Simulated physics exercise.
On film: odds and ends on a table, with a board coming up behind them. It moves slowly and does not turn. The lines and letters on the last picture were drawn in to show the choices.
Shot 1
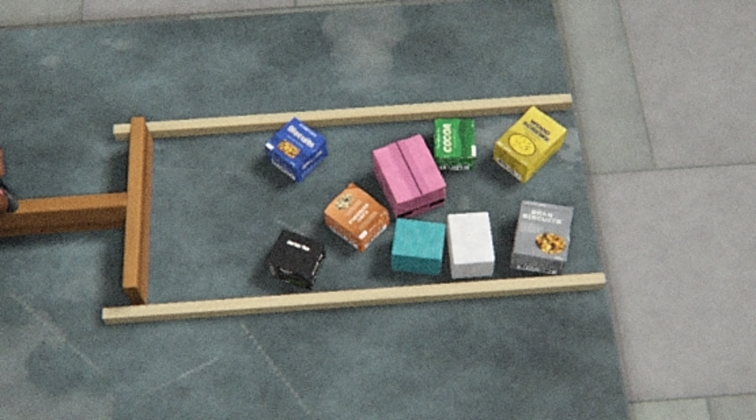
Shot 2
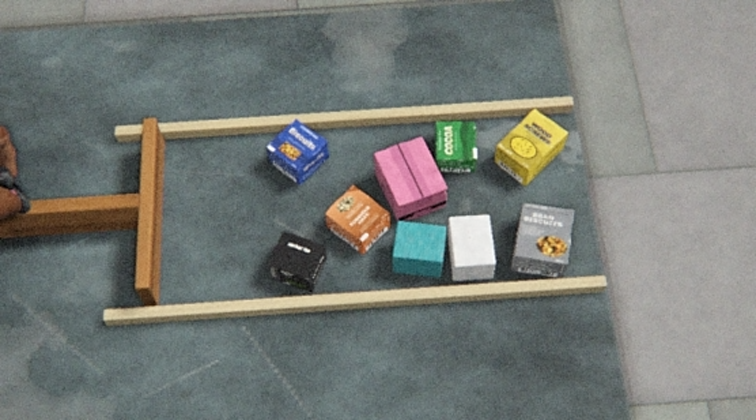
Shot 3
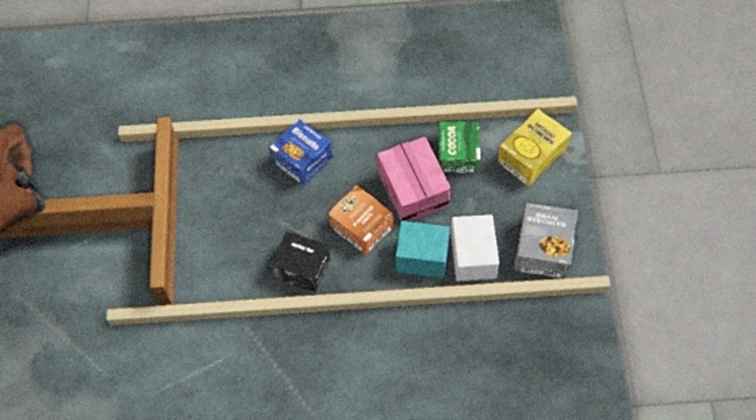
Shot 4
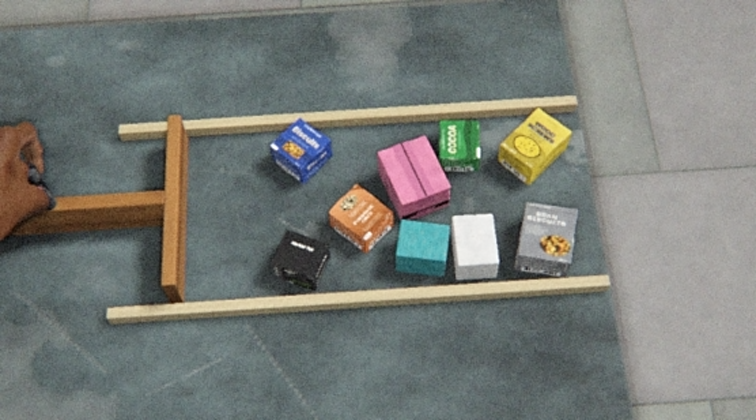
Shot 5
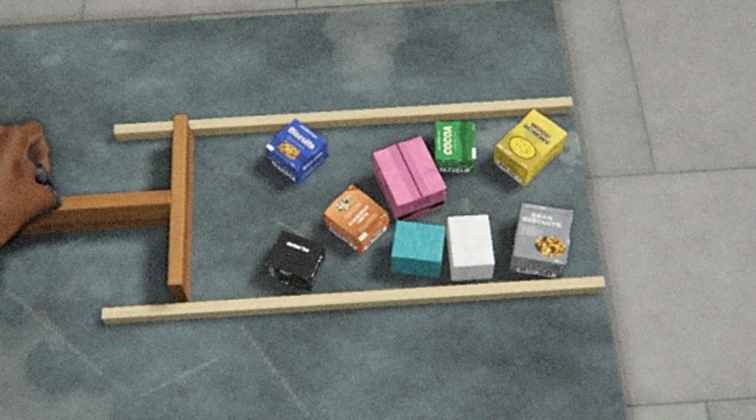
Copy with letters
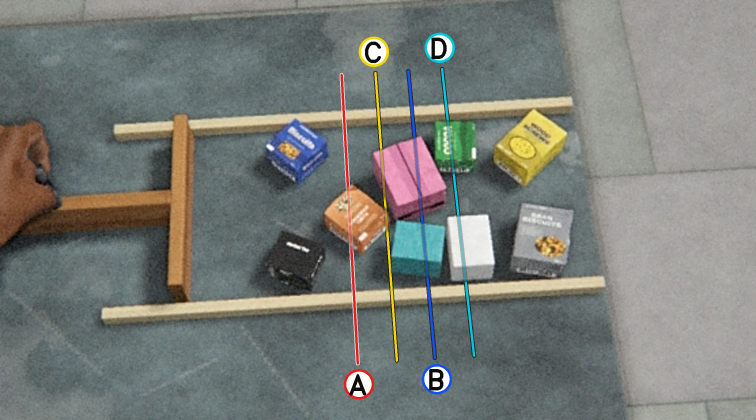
A wooden board on a handle, with a hand holding it, slid slowly a short way to the right between two pale rails, while the colourful boxes and packets in front of it stayed still.
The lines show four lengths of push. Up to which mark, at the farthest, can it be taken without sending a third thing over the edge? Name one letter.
Stop at D.
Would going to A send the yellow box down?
By then, no.
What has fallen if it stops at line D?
The grey packet goes over.
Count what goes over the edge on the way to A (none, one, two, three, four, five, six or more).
The count is none.
On the copy, A at (349, 209); B at (421, 204); C at (385, 206); D at (457, 202).
On D. First, board (277, 190); blue packet (317, 150); black packet (317, 255).
Then, board (376, 183); grey packet (560, 240); white block (511, 249).
Finally, board (453, 179); grey packet over the edge; yellow box (579, 148); one fallen.
By contrast, A is within the limit but short; B is within the limit but short; C is within the limit but short.
